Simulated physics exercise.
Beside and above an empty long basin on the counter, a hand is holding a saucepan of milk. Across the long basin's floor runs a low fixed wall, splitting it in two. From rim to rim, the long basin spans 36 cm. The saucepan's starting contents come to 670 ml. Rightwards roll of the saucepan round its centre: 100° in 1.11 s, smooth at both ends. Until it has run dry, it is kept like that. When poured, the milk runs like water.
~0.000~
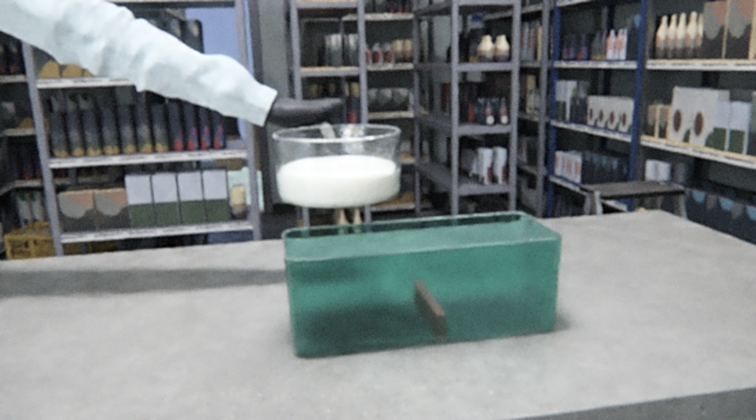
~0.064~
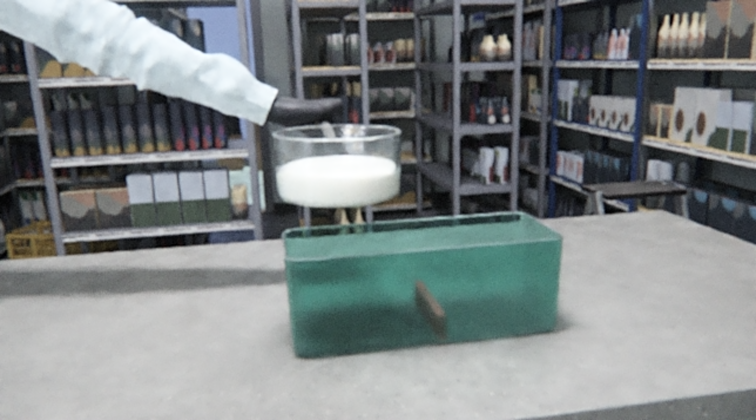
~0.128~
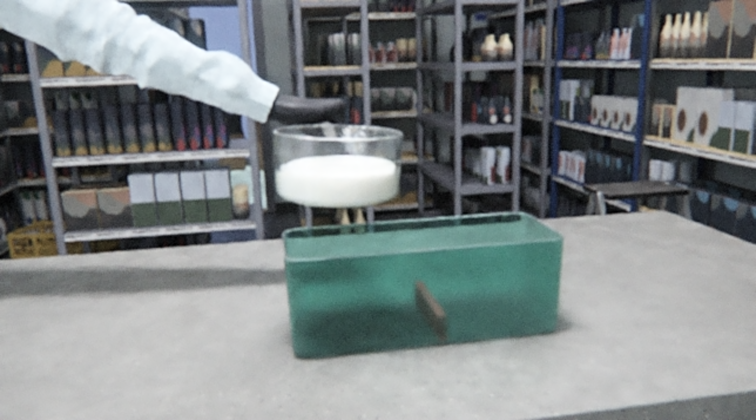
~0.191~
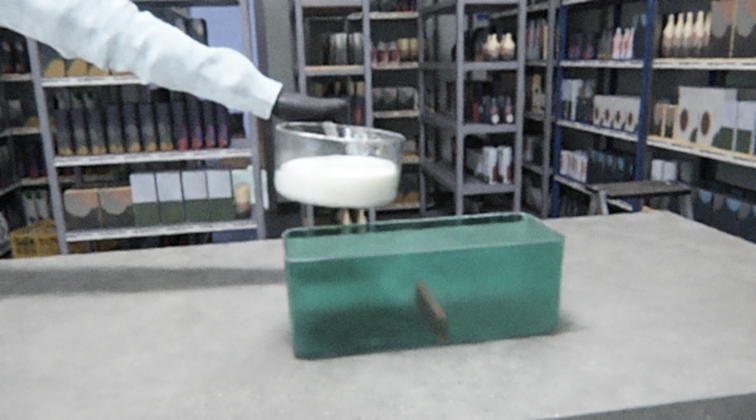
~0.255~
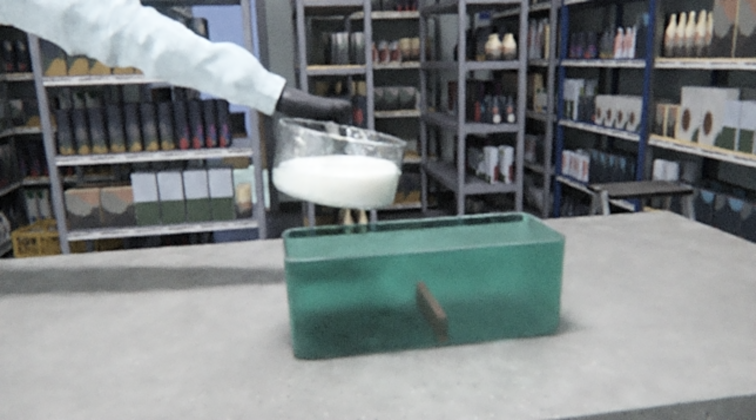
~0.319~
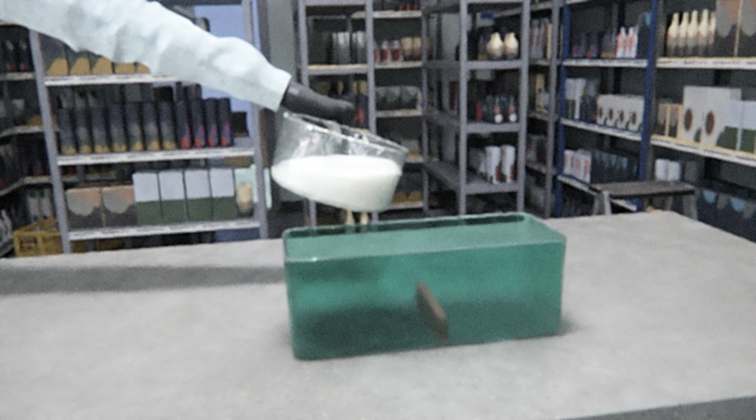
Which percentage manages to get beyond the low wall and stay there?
Beyond the low wall, roughly 48 per cent stays.
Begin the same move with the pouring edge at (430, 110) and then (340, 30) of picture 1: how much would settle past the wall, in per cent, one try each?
90 in a hundred, followed by 10 in a hundred.
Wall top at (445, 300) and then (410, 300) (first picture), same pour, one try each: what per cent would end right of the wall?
First try about 25 %, second try about 75 %.
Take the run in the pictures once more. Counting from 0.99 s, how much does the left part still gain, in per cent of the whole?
Around 22 per cent.
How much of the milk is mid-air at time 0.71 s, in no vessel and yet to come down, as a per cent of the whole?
Near 24 per cent at that time.
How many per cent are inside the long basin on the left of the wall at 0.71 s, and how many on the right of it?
3 per cent left and 9 right, roughly.
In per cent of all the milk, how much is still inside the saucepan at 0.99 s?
Near 18 percent, more or less.
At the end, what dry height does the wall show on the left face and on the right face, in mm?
Roughly 20 mm on the left side and roughly 18 mm on the right.
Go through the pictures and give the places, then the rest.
In the first picture, it leans 0°; its right rim is at (398, 131); the milk meets the walls at (278, 168) and (395, 162); the long basin's rim runs from (284, 246) to (543, 225); the wall's top is at (429, 298).
In the second picture, it leans 1°; its right rim is at (399, 132); the milk meets the walls at (278, 168) and (395, 162).
In the third picture, it leans 3°; its right rim is at (400, 134); the milk meets the walls at (278, 168) and (396, 163).
In the fourth picture, it leans 7°; its right rim is at (402, 138); the milk meets the walls at (278, 167) and (396, 163).
In the fifth picture, it leans 12°; its right rim is at (404, 144); the milk meets the walls at (276, 167) and (396, 164).
In the sixth picture, it leans 19°; its right rim is at (406, 151); the milk meets the walls at (275, 165) and (397, 163).
After 0.71 s the tilt is 71° and 64 per cent is still to pour, 3 is left of the wall and 9 right of it.
After 0.99 s the tilt is 97° and 17 per cent is still to pour, 29 is left of the wall and 46 right of it.
After 1.29 s the tilt is 100° and 2 per cent is still to pour, 49 is left of the wall and 48 right of it.
After 1.61 s the tilt is 100° and 0 per cent is still to pour, 52 is left of the wall and 48 right of it.
In the end 52 per cent lies left of the wall, 48 right of it and 0 outside.
